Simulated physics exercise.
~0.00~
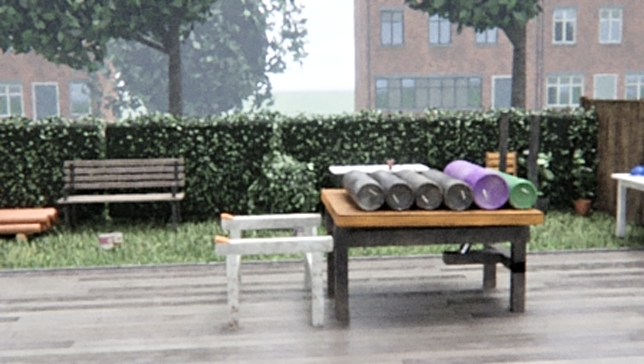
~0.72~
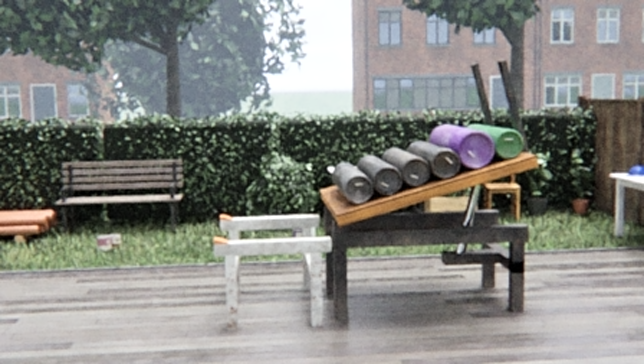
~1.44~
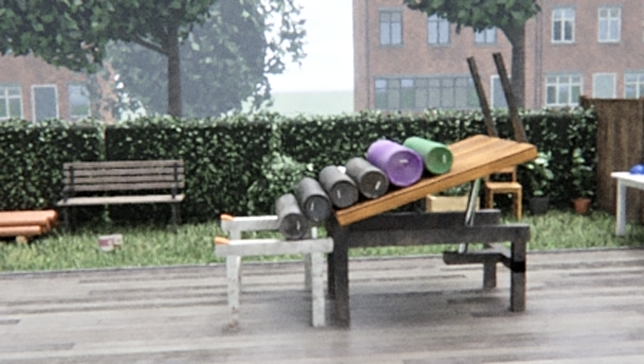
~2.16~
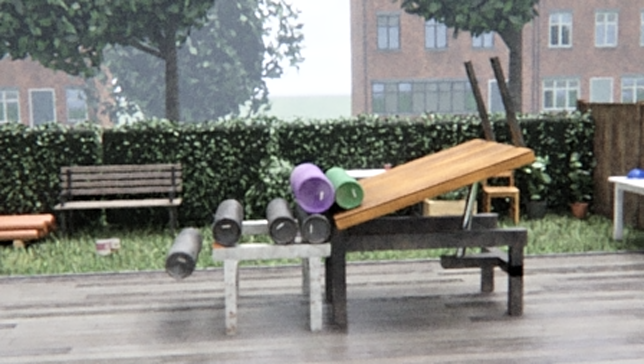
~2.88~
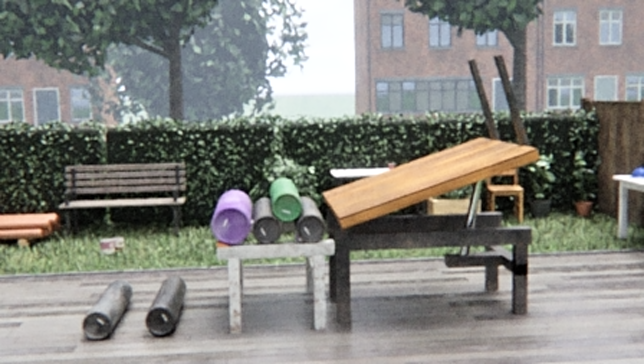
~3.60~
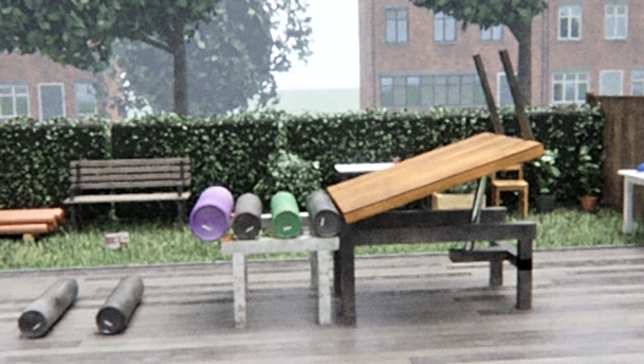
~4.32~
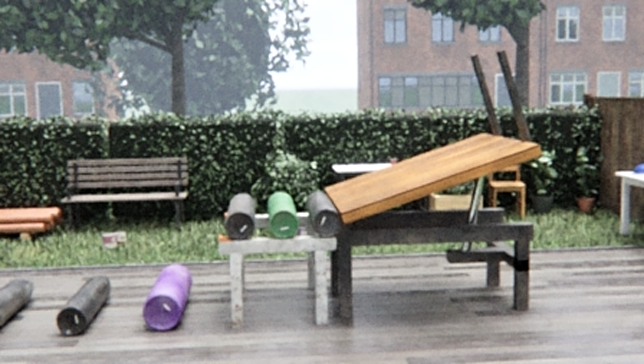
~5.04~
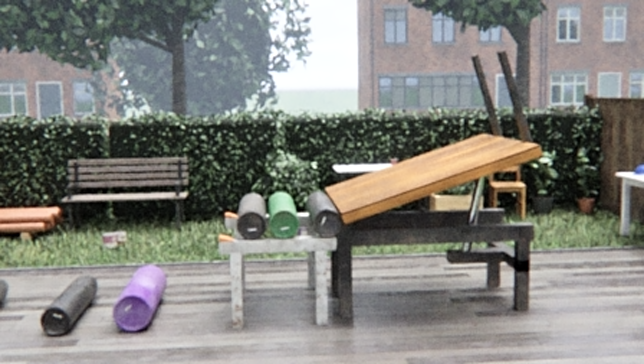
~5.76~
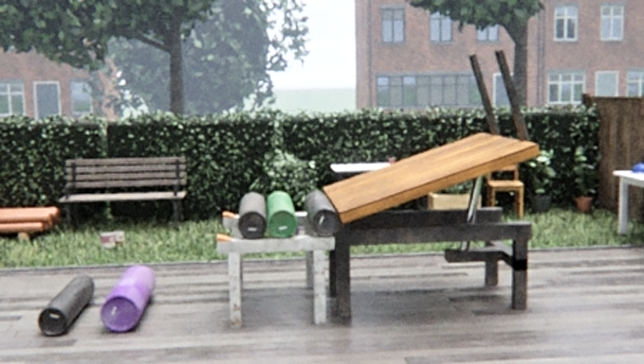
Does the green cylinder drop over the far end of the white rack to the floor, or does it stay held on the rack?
The green cylinder stays held on the rack, between two grey ones. It is the purple one that ends up below on the floor.
